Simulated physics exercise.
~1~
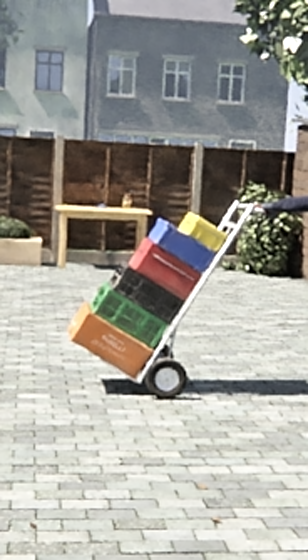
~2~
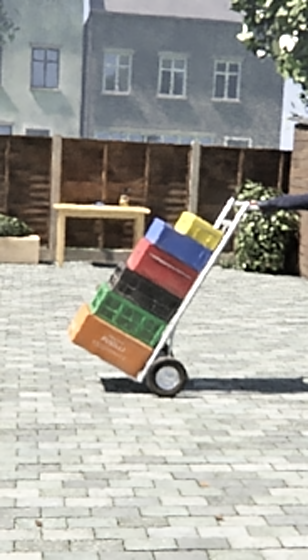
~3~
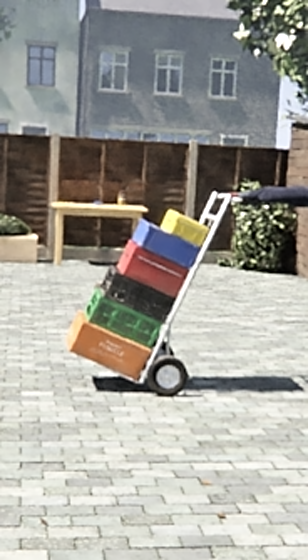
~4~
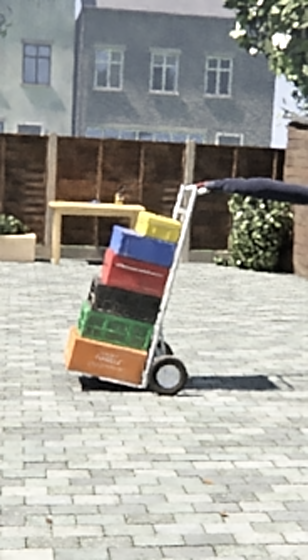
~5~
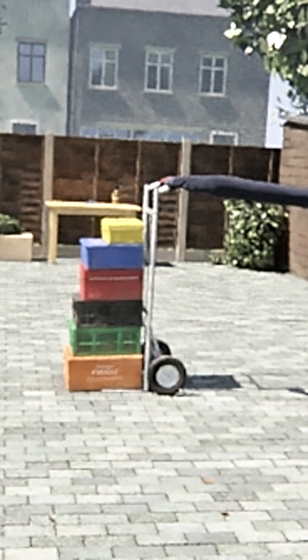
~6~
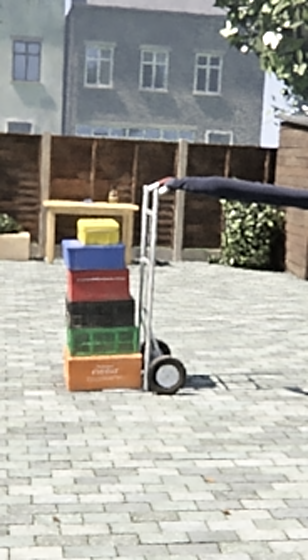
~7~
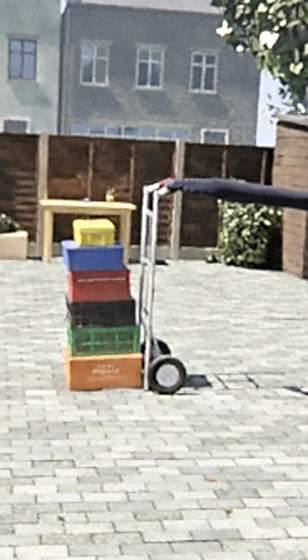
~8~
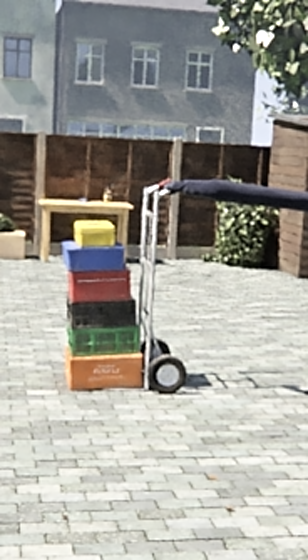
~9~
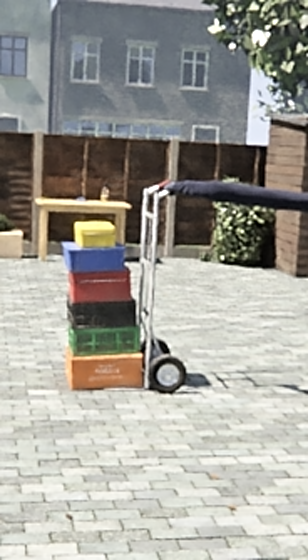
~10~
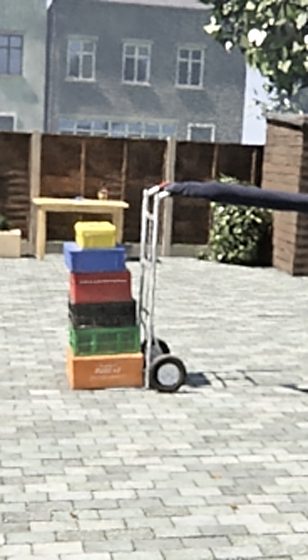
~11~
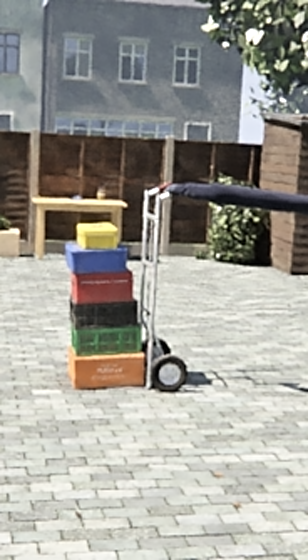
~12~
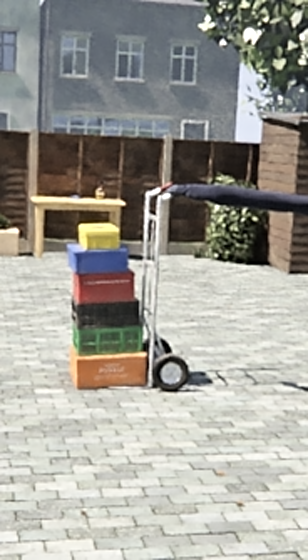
In a sunny paved yard seen from the side, a wooden fence, a small table and grey houses stand behind a white sack truck. Leaning back to the right, the truck carries a stack with an orange box at the bottom, then green, black, red, blue and a small yellow one on top. A dark-sleeved arm reaching in from the right swings the handle up until the truck stands upright. As it stops, the upper pieces slip a little left, away from the frame. The stack stays standing, slightly uneven, while the hand keeps hold of the handle.
